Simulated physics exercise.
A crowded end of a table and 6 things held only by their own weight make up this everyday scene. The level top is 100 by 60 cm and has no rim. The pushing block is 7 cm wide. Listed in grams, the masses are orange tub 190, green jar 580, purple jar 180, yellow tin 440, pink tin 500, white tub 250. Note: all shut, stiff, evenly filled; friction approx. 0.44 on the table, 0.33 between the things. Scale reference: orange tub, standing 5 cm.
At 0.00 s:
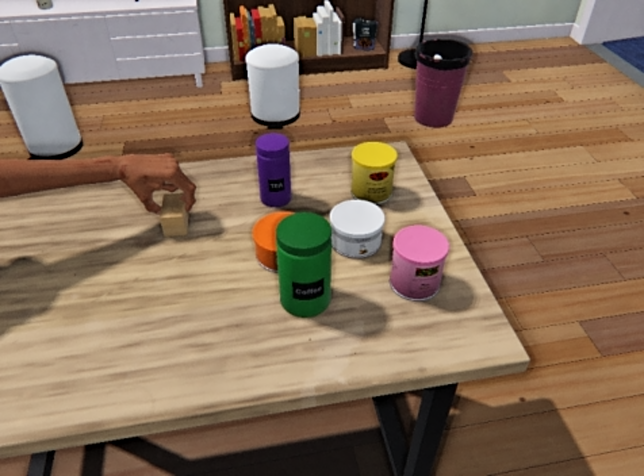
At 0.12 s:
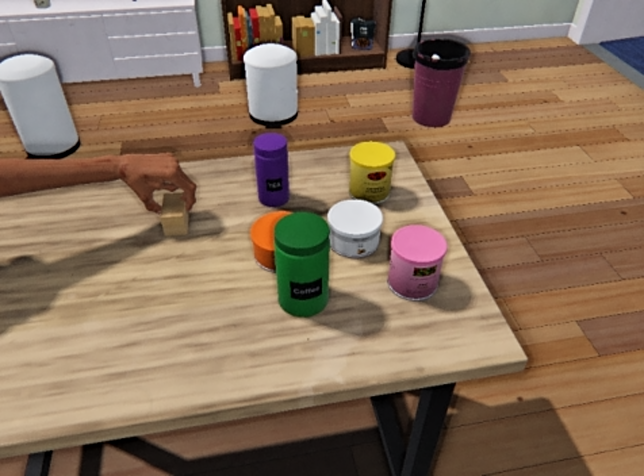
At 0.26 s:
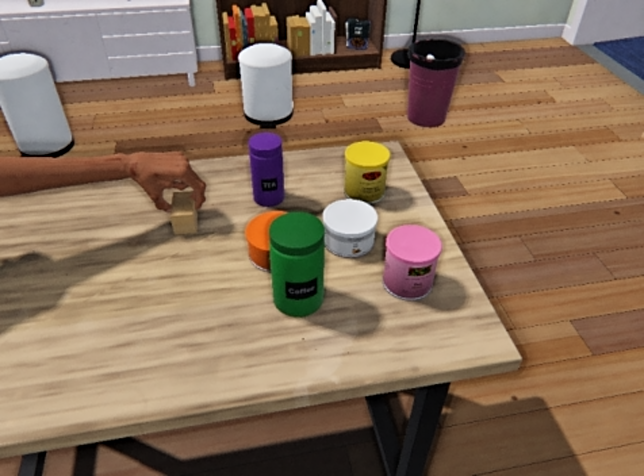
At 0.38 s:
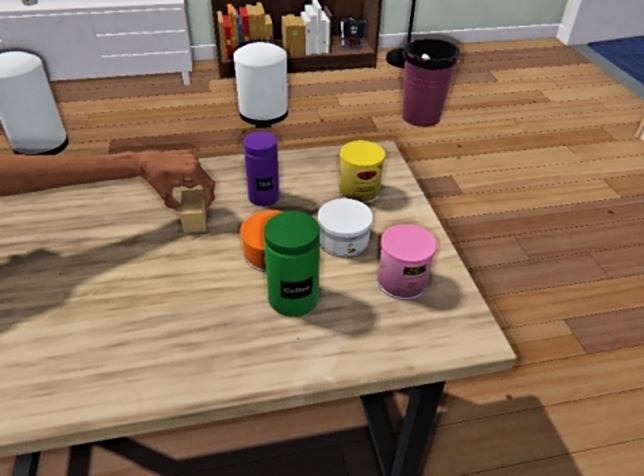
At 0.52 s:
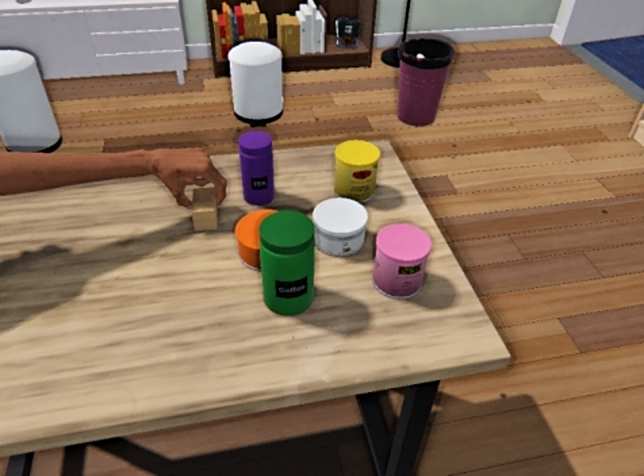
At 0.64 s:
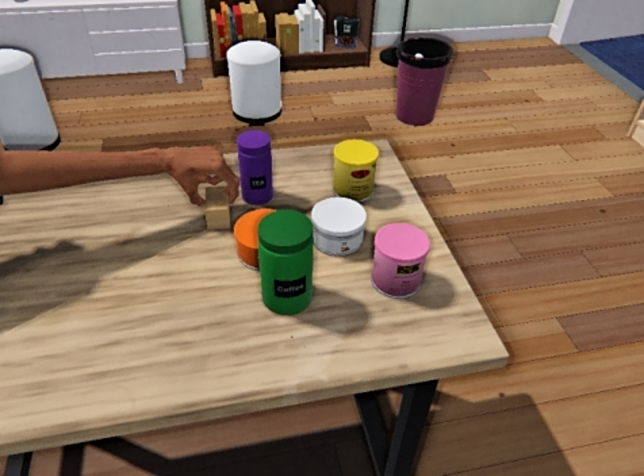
On a wooden table, a hand slides a small block right toward six colourful containers.
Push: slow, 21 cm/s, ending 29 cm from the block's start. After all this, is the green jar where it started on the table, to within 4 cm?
Within the margin.
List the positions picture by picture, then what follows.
In the first frame, 0 cm of push; green jar (305, 266).
In the second frame, 0 cm of push; yellow tin (371, 173); pink tin (416, 263).
In the third frame, 3 cm of push; white tub (350, 229).
In the fourth frame, 6 cm of push; purple jar (262, 170); yellow tin (361, 172).
In the fifth frame, 9 cm of push; pink tin (401, 262); white tub (340, 228).
In the sixth frame, 11 cm of push; green jar (286, 264).
After 0.94 s, 17 cm of push.
After 1.24 s, 24 cm of push; purple jar moved 2 cm.
In the end (1.9 s), all 6 under 4 cm from the start. At the end, from the last picture's camera, green jar near (286, 264).
